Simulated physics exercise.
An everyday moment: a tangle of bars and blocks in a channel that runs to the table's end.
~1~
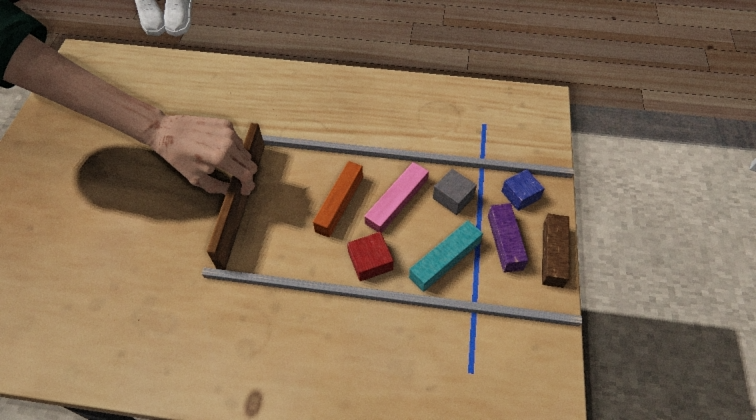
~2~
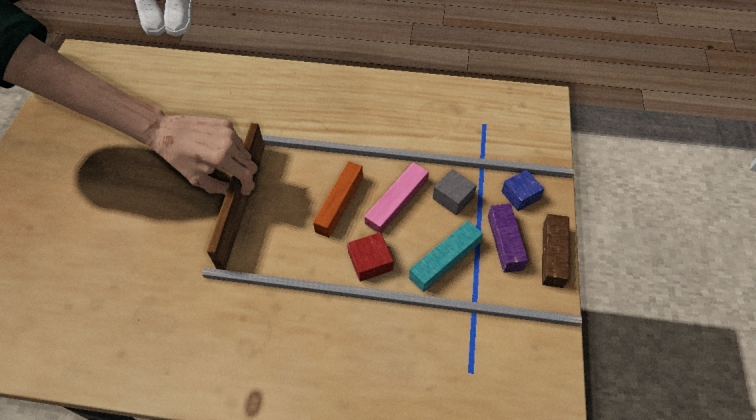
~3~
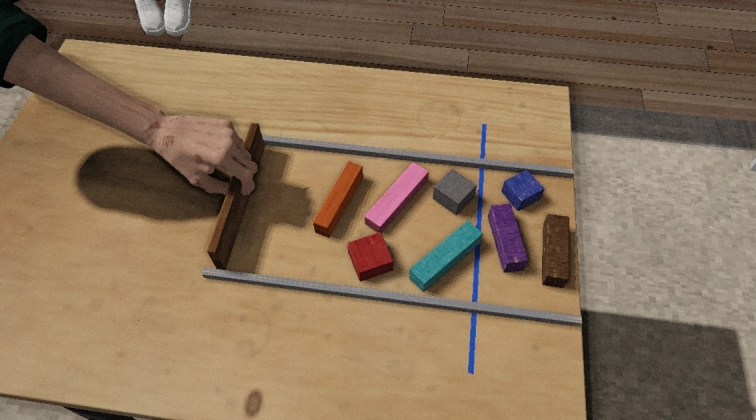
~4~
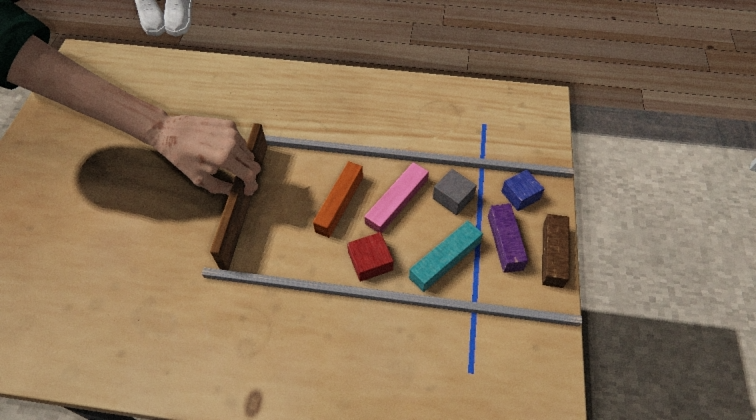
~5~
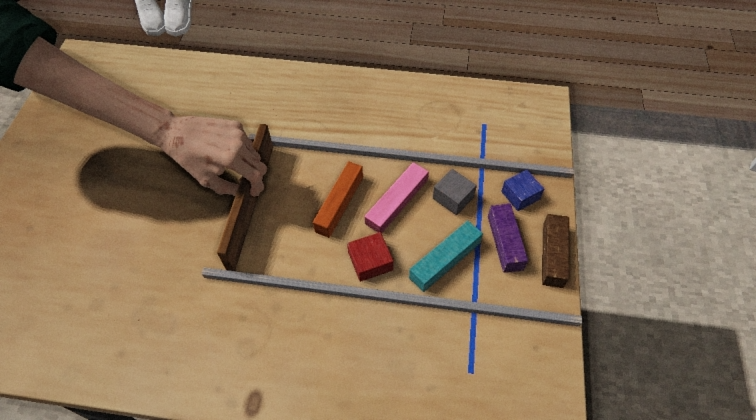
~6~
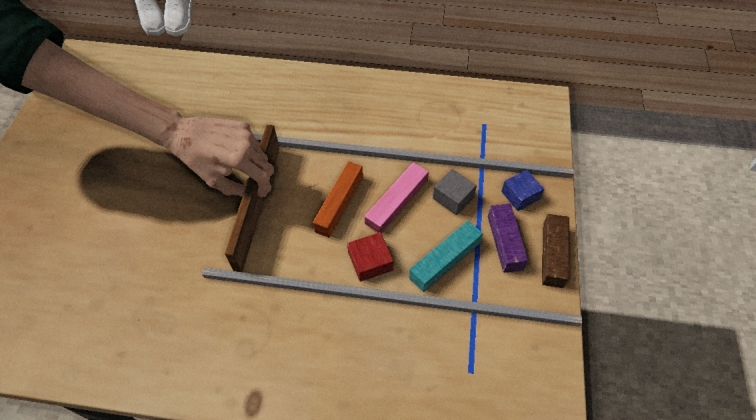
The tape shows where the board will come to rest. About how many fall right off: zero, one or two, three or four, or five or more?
As it turns out, the number that fall off is zero.
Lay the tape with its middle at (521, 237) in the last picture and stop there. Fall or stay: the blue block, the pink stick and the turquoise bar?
The blue block drops off; the pink stick survives; the turquoise bar survives.
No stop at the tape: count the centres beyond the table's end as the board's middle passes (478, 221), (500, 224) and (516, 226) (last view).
Past the end: 0, 2 and 3.
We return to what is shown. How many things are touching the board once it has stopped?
2 of them.
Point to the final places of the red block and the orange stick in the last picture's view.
About (495, 280), and the other about (488, 215).
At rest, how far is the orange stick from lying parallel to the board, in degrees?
Some 0 degrees.
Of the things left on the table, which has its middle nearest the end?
The brown bar.
Soon after, none off yet; brown bar at rest near (556, 250); blue block at rest near (522, 190); purple bar at rest near (507, 238).
In the end, the number that fall off is zero.
